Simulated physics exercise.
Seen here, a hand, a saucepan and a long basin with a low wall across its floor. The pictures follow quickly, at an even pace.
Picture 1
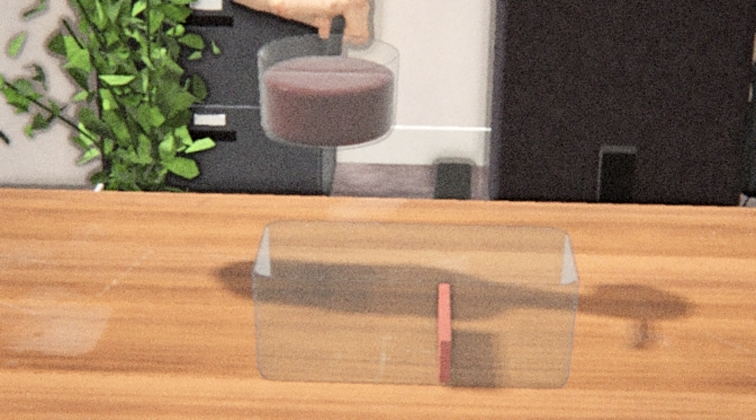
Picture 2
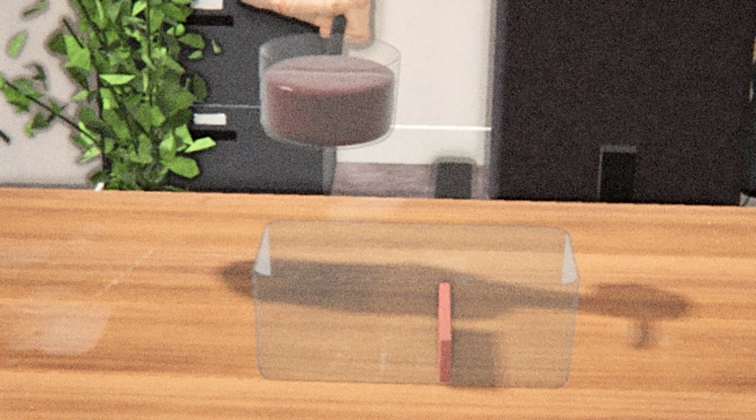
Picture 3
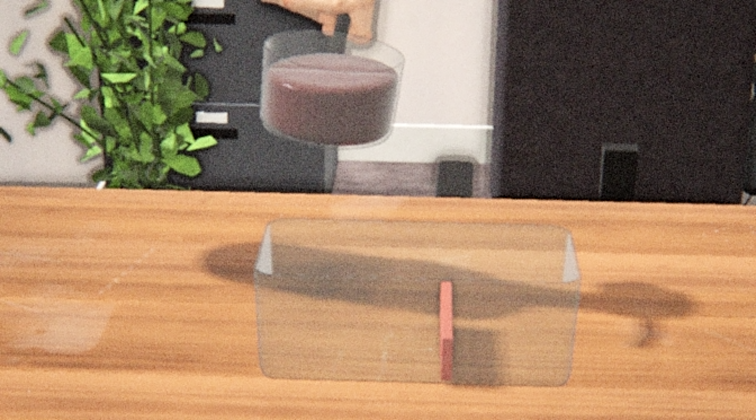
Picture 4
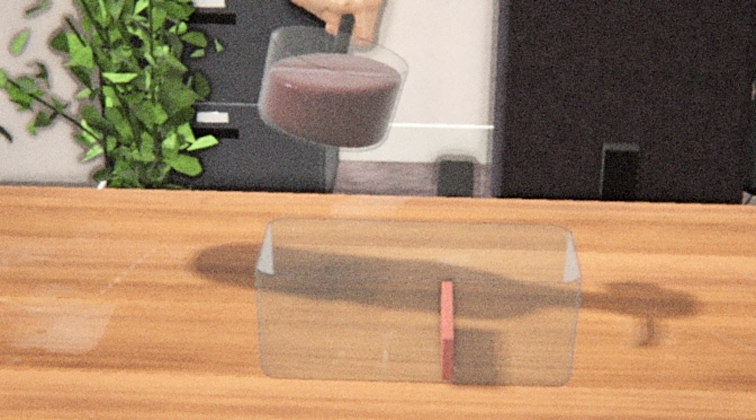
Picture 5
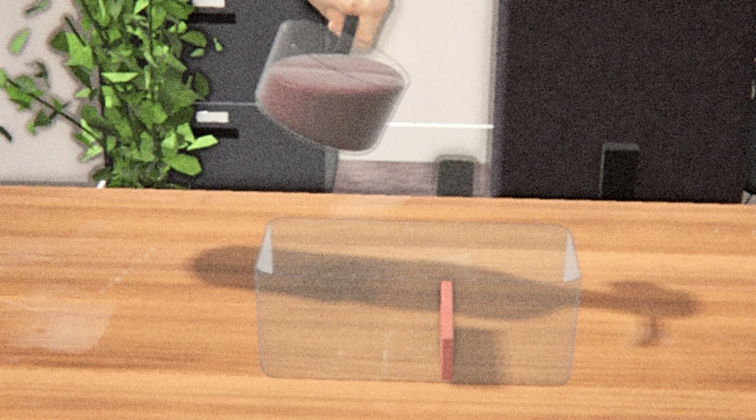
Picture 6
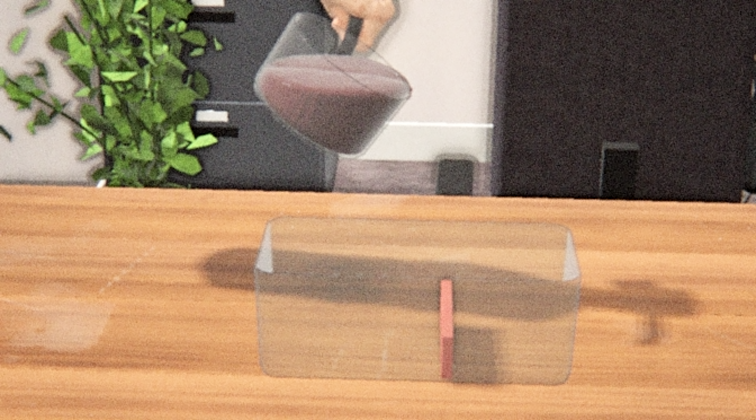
To begin with, a hand holds a clear saucepan of dark reddish wine nearly level above a long, transparent basin with a low red wall across its floor. The hand then tilts the pan steadily to the right, and the wine shifts inside until its surface reaches the lowered right rim.
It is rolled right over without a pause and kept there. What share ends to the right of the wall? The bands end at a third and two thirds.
In the end between a third and two thirds is right of the wall.
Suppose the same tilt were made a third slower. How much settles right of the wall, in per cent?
Near 65 %.
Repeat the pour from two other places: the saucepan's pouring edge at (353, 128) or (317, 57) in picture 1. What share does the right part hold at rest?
First some 10, then 10 per cent.
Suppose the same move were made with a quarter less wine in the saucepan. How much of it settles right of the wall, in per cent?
Close to 35 per cent.
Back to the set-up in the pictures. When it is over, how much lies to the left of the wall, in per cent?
Roughly 50 in a hundred.
A moment on, the saucepan is tipped on its side and 33 per cent is still to pour, 2 is left of the wall and 15 right of it.
Next, the saucepan is tipped right over and 7 per cent is still to pour, 27 is left of the wall and 55 right of it.
Then the saucepan is tipped right over and 0 per cent is still to pour, 47 is left of the wall and 48 right of it.
Later the saucepan is tipped right over and 0 per cent is still to pour, 50 is left of the wall and 48 right of it.
At rest 50 per cent lies left of the wall, 48 right of it and 2 outside.
